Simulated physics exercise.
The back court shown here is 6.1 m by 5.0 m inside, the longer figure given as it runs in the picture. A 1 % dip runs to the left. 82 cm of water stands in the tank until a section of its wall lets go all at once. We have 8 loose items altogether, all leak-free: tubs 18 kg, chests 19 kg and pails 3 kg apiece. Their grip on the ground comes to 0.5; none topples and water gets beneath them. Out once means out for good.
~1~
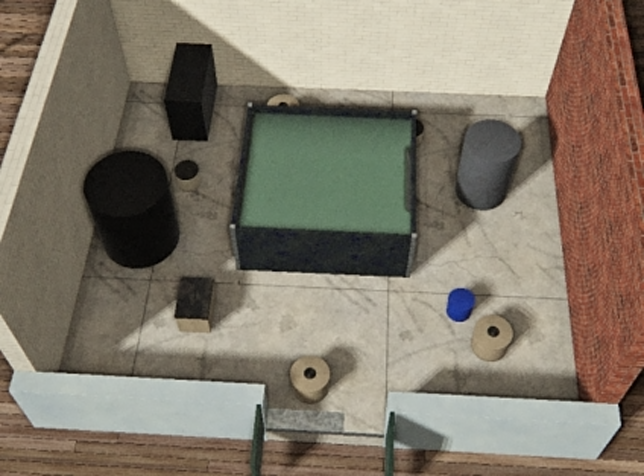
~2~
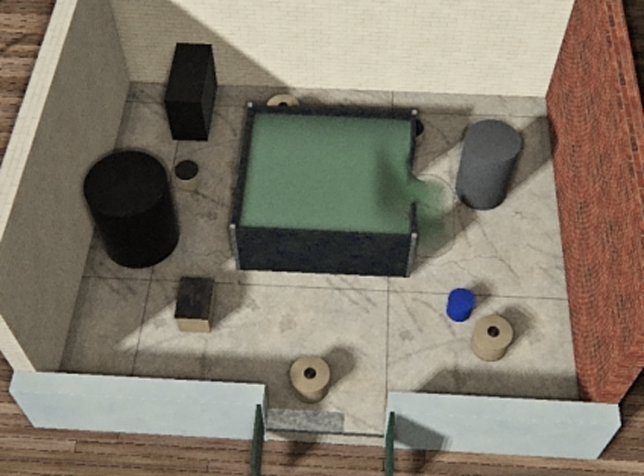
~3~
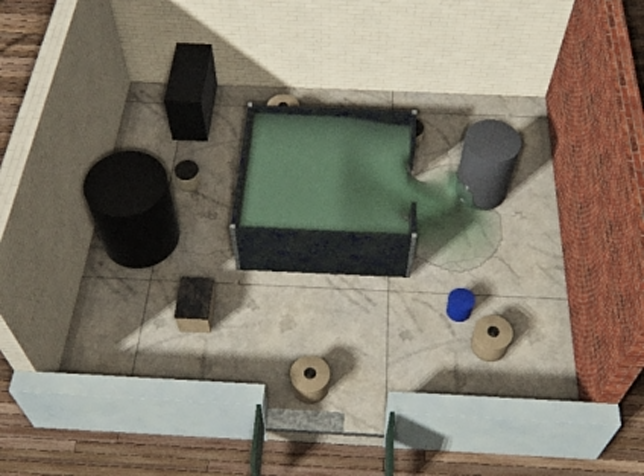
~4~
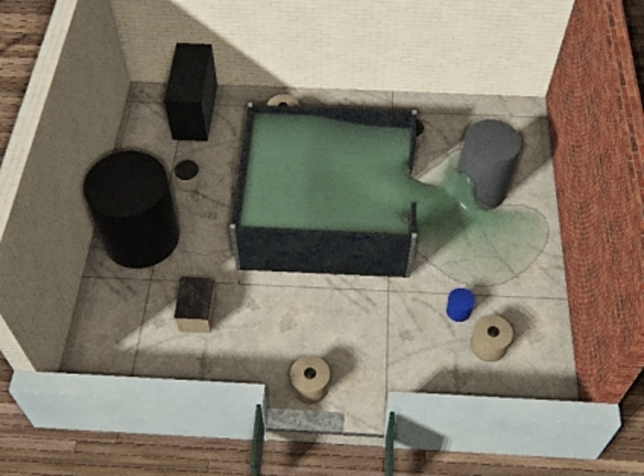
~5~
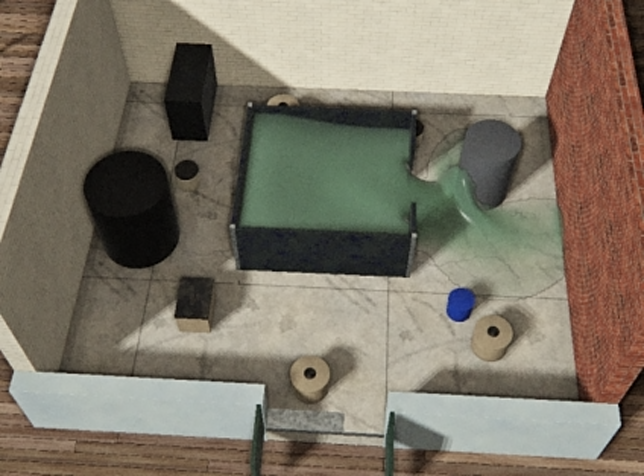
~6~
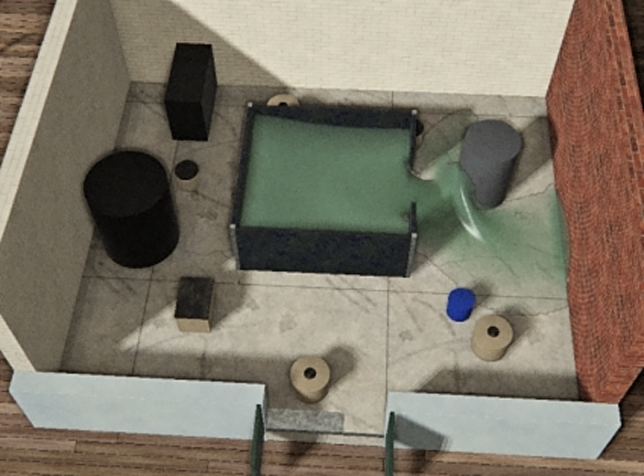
A walled court with a pale stone floor, a brick-red wall on the right and a gap in the low pale front wall is seen from high above. A dark-sided tank of green water sits in the middle, black shapes to its left, a grey cylinder and small blue pail to its right. Water pours through the tank's right side and spreads past the cylinder to the red wall, while the pail and camera stay still.
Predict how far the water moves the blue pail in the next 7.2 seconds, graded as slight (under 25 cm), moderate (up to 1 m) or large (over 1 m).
Its displacement will be medium.
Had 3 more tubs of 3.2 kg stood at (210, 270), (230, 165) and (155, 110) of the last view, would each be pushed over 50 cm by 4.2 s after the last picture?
Result, in listed order: Exceeded / not exceeded / not exceeded.
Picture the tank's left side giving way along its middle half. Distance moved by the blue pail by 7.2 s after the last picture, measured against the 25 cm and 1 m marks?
My answer is that the blue pail is flushed far out.
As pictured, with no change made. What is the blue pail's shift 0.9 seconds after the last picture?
About 0 cm out of place.
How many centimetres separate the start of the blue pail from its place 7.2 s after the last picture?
Close to 60 cm by then.
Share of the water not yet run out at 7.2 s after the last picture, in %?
Still held: Near 96 %.
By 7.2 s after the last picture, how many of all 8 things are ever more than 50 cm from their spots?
Result: 8.
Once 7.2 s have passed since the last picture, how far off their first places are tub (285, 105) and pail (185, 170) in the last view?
Taking them in turn, the shifts are 200 cm and 150 cm.
Then, 0.9 s after the last picture the blue pail is near (462, 299), 0.0 m from its start, aground; 0 of 8 are out; 1 afloat.
Then, 2.8 s after the last picture the blue pail is near (440, 293), 0.3 m from its start, aground; 0 of 8 are out; 2 afloat.
Then, 4.8 s after the last picture the blue pail is near (434, 284), 0.4 m from its start, aground; 0 of 8 are out; 5 afloat.
Then, 7.2 s after the last picture the blue pail is near (408, 297), 0.6 m from its start, aground; 0 of 8 are out; 6 afloat.
